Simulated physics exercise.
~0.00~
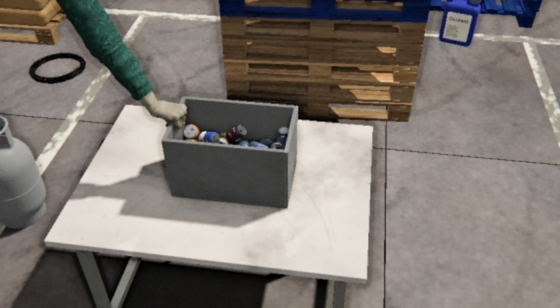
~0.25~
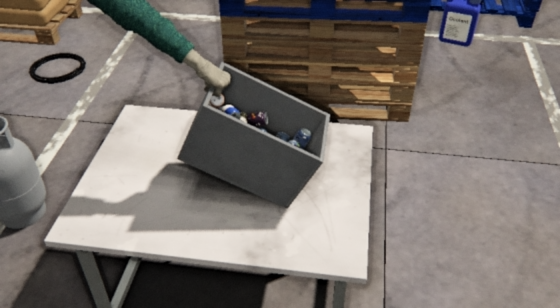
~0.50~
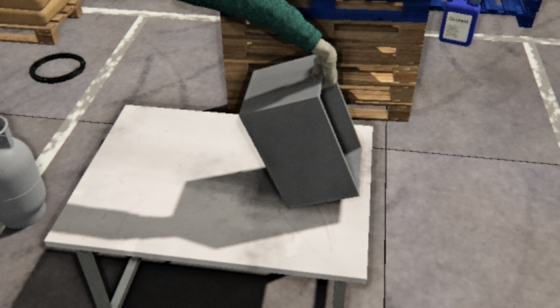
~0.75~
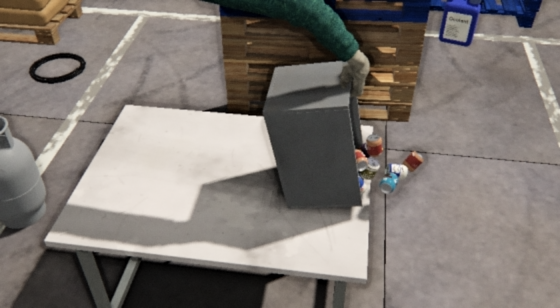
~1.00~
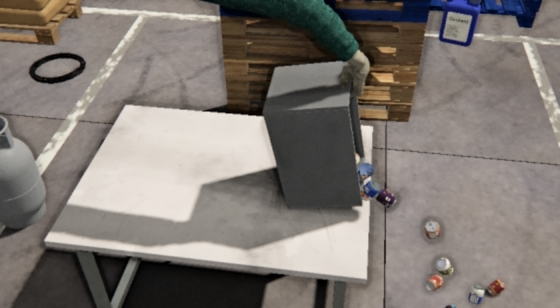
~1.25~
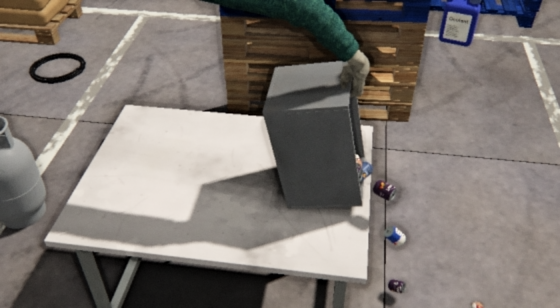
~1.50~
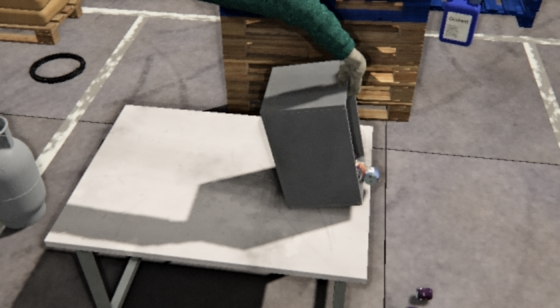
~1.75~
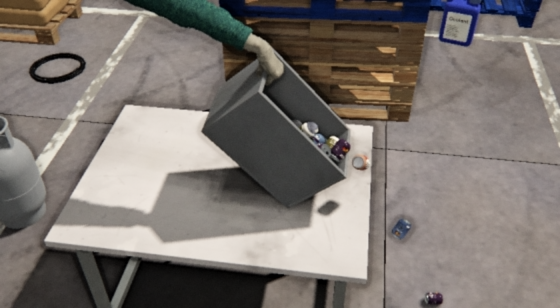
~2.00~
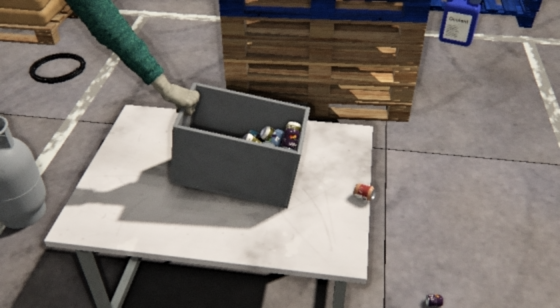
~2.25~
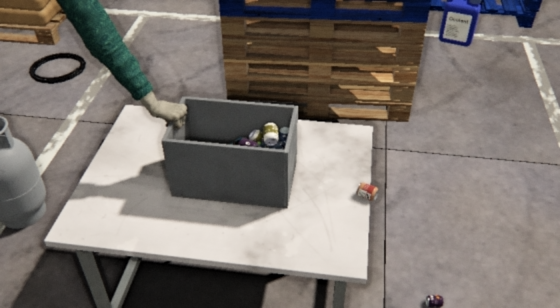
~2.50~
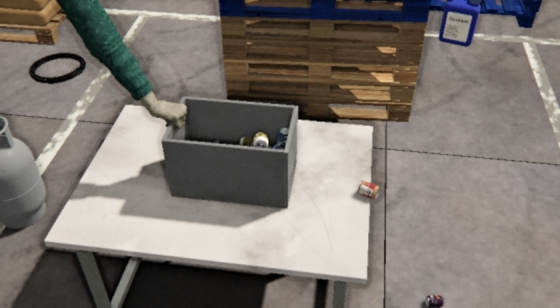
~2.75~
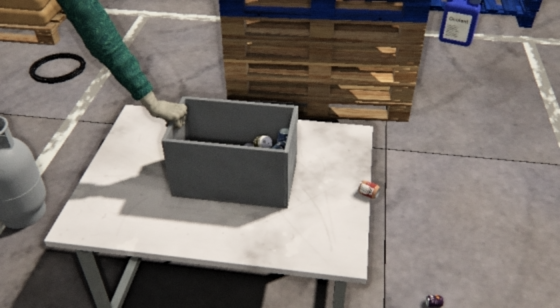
A grey crate full of loose, colourful mini cans stands on a white table, seen from above on a grey concrete floor with white lines. Wooden pallets are stacked behind it, and a grey gas cylinder sits at the left. A green-sleeved arm with a pale glove lifts the crate's left side, tipping it steeply onto its right edge. Cans spill over the table's right edge and scatter across the floor. The arm then lowers the crate flat again, with some cans still inside, one red can resting at the table's right edge and another on the floor.
